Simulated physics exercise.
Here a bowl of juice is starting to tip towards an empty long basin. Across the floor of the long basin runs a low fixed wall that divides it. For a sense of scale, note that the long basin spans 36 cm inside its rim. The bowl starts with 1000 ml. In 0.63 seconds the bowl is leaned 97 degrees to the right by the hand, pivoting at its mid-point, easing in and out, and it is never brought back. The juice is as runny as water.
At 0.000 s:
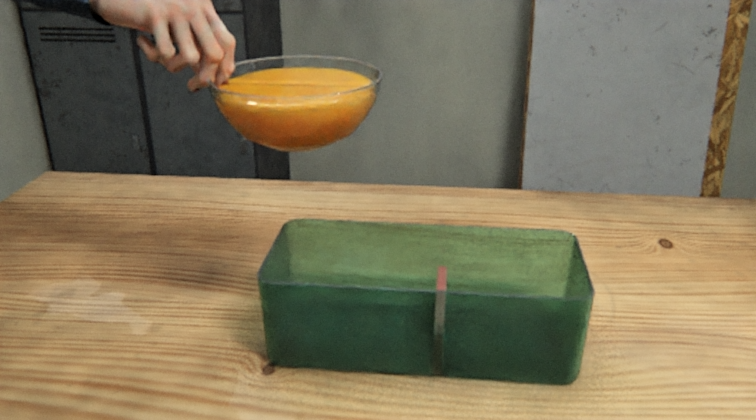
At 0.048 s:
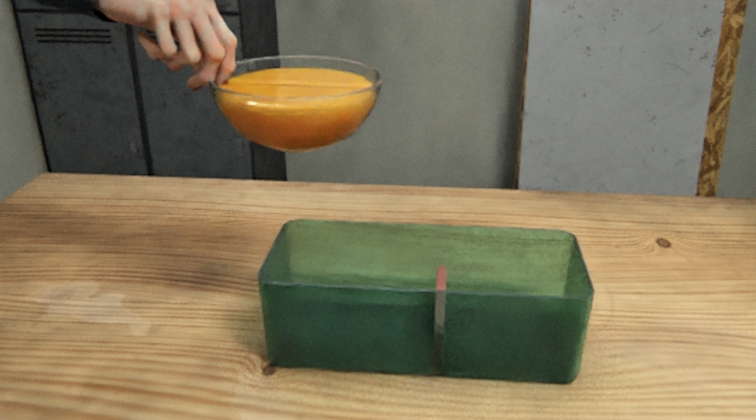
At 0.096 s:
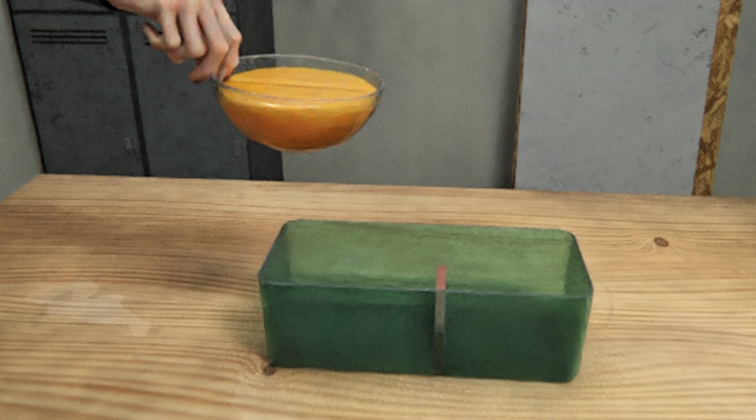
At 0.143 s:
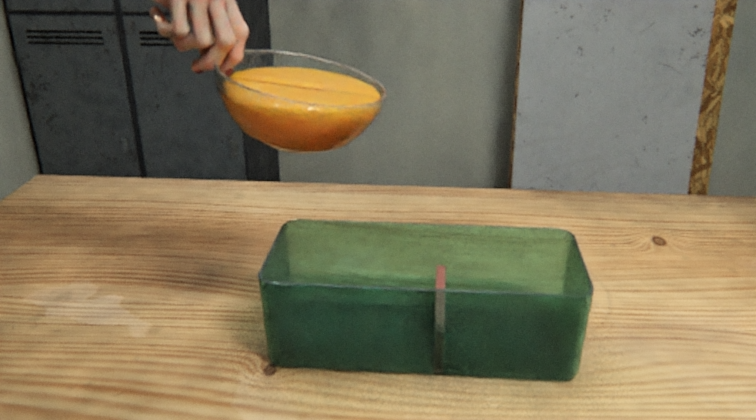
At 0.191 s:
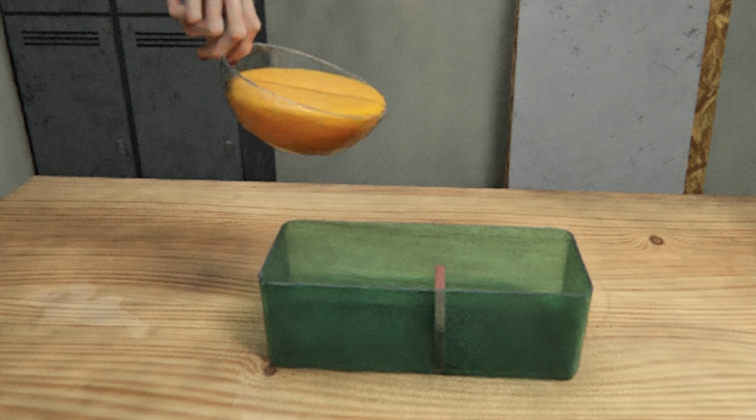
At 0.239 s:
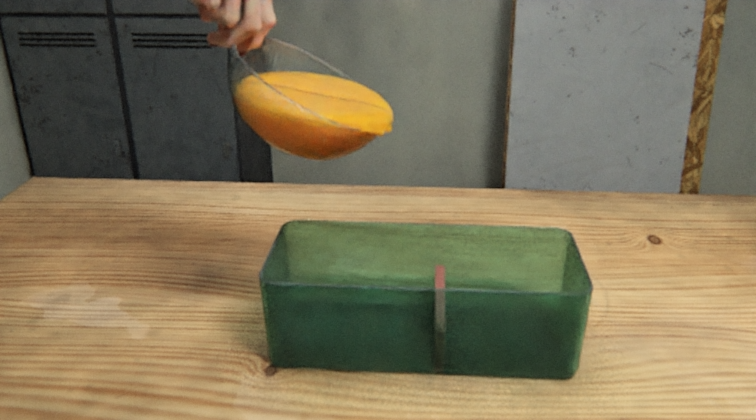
A hand tilting a clear glass bowl of orange juice steadily to the right above a long green basin on a wooden table.
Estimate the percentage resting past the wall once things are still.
I would say roughly 37 percent.
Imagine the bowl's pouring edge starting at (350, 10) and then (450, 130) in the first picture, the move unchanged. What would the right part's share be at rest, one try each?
Roughly 25 per cent the first time and 75 per cent the second.
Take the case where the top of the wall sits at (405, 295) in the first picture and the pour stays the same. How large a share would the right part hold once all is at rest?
Roughly 75 %.
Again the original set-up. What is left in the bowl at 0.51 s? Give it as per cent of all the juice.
Remaining: Near 12 % of the total.
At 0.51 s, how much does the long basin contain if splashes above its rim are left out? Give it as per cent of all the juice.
Roughly 36 percent.
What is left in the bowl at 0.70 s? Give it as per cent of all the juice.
Share remaining: Approx. 0 %.
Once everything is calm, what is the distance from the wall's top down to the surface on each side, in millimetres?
I'd say some 38 mm on the left and some 42 mm on the right.
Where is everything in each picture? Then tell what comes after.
The first picture shows tilt 0°; pouring edge (380, 79); surface from (219, 83) to (377, 87); the long basin's rim runs from (272, 249) to (584, 264); the wall's top is at (441, 298).
The second picture shows tilt 1°; pouring edge (381, 81); surface from (220, 82) to (377, 88).
The third picture shows tilt 5°; pouring edge (383, 87); surface from (222, 80) to (379, 91).
The fourth picture shows tilt 12°; pouring edge (385, 97); surface from (225, 77) to (381, 96).
The fifth picture shows tilt 20°; pouring edge (385, 110); surface from (231, 77) to (386, 104); 1 per cent is over the edge.
The sixth picture shows tilt 31°; pouring edge (384, 125); surface from (238, 81) to (373, 110); 7 per cent is over the edge.
By 0.51 s the tilt is 88° and 11 per cent is still to pour, 12 is left of the wall and 25 right of it.
By 0.70 s the tilt is 97° and 0 per cent is still to pour, 55 is left of the wall and 35 right of it.
By 0.91 s the tilt is 97° and 0 per cent is still to pour, 55 is left of the wall and 36 right of it.
By 1.13 s the tilt is 97° and 0 per cent is still to pour, 56 is left of the wall and 37 right of it.
At rest 56 per cent lies left of the wall, 37 right of it and 7 outside.
